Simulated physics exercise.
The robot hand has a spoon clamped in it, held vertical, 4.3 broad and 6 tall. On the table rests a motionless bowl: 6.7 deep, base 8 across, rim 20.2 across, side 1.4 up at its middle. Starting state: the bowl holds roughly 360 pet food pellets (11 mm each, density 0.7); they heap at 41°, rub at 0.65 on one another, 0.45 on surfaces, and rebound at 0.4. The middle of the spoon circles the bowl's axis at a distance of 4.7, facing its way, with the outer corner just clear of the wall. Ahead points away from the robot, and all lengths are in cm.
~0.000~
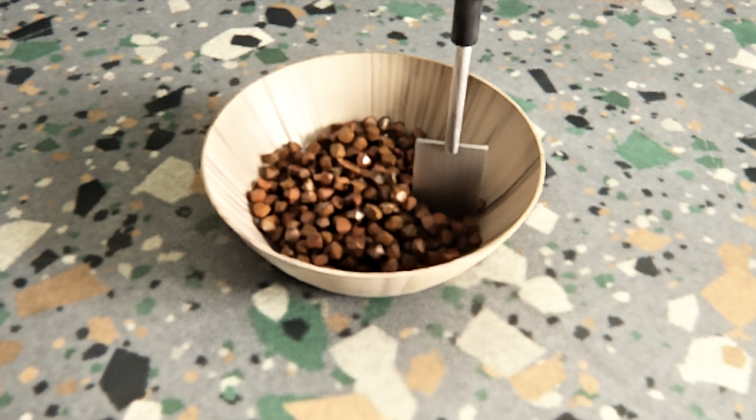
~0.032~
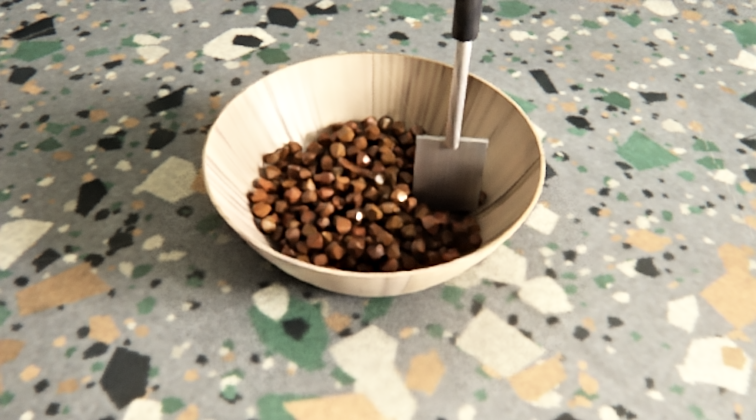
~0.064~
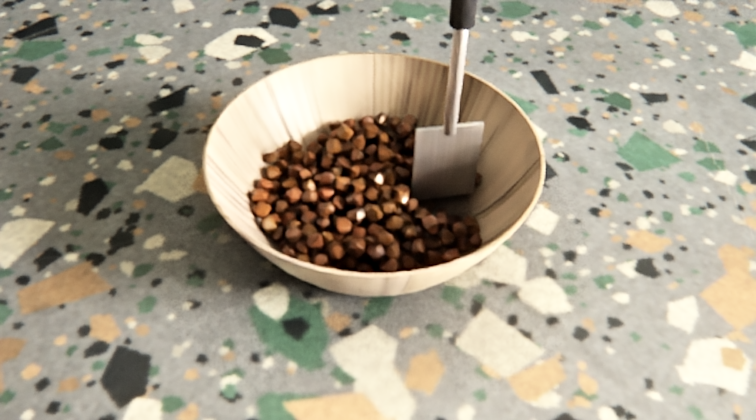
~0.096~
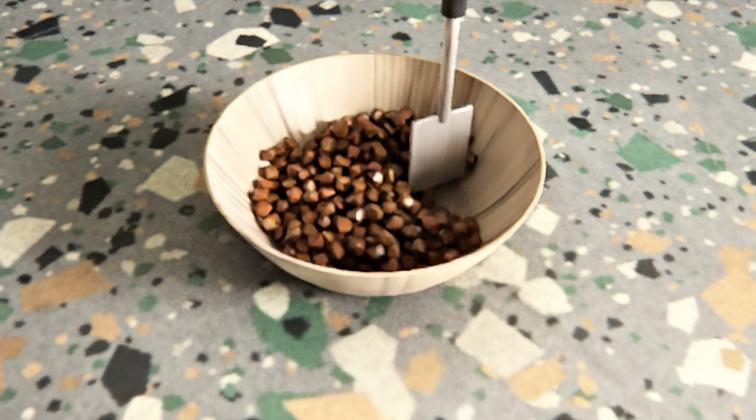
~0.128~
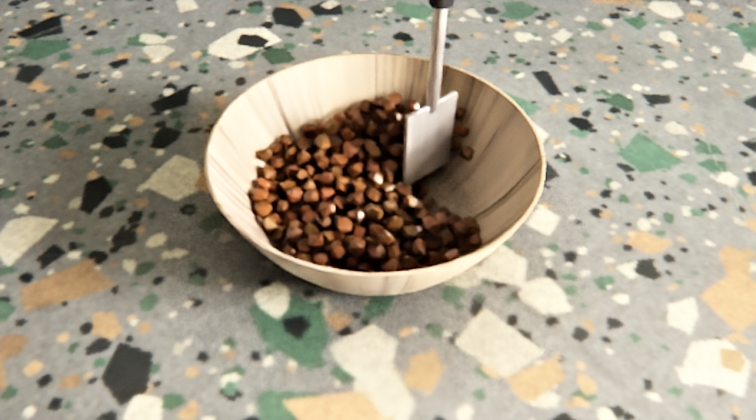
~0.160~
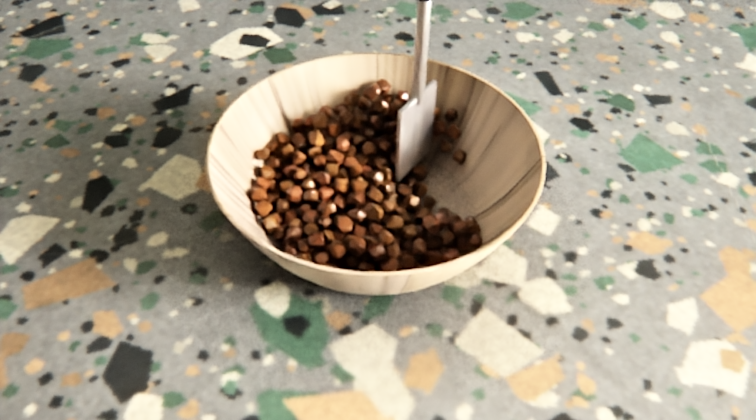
A small upright metal spatula with a black handle swept through brown pellets in a pale wooden bowl, moving from the right toward the back and turning as it pushed some into a heap there.
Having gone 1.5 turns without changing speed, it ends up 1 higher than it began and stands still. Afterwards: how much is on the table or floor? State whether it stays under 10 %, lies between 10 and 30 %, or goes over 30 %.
It stays under 10 %.
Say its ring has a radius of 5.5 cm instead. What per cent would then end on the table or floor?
That would make it around 0 percent.
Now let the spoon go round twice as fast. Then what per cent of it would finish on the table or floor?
Then roughly 20 per cent.
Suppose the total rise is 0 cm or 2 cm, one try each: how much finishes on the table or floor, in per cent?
Estimates: 5 % and 0 %.
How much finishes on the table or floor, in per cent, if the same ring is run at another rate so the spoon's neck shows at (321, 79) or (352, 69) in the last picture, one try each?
Roughly 30 per cent on the first try and 20 per cent on the second.
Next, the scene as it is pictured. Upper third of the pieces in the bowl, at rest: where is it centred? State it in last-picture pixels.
Around (308, 197).
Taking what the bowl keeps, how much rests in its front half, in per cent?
55 %.
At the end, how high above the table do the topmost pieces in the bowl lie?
About 6.0 centimetres.
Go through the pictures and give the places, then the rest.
The first picture shows the spoon neck at (454, 124), 0° round; upper third of the load around (364, 191), from x 260 to 480, top at y 125; 363 in the bowl.
The second picture shows the spoon neck at (455, 118), 6° round; upper third of the load around (371, 187), from x 260 to 480, top at y 125.
The third picture shows the spoon neck at (452, 106), 21° round; upper third of the load around (371, 178), from x 260 to 475, top at y 120.
The fourth picture shows the spoon neck at (445, 94), 36° round; upper third of the load around (374, 170), from x 260 to 475, top at y 115.
The fifth picture shows the spoon neck at (434, 84), 51° round; upper third of the load around (373, 154), from x 260 to 475, top at y 100.
The sixth picture shows the spoon neck at (419, 76), 66° round; upper third of the load around (358, 149), from x 260 to 475, top at y 85; 363 in the bowl.
After 0.56 s, 252° round, highest piece 8 above the table; 353 in the bowl, 3 on the table or floor, 7 in flight or on the tool.
After 0.96 s, 78° round, highest piece 7 above the table; 351 in the bowl, 12 on the table or floor.
After 1.35 s, 180° round, highest piece 6 above the table; 350 in the bowl, 13 on the table or floor.
After 2.05 s, 180° round, highest piece 6 above the table; 350 in the bowl, 13 on the table or floor.
In the end, 350 in the bowl, 13 on the table or floor. That is 4 % on the table or floor.
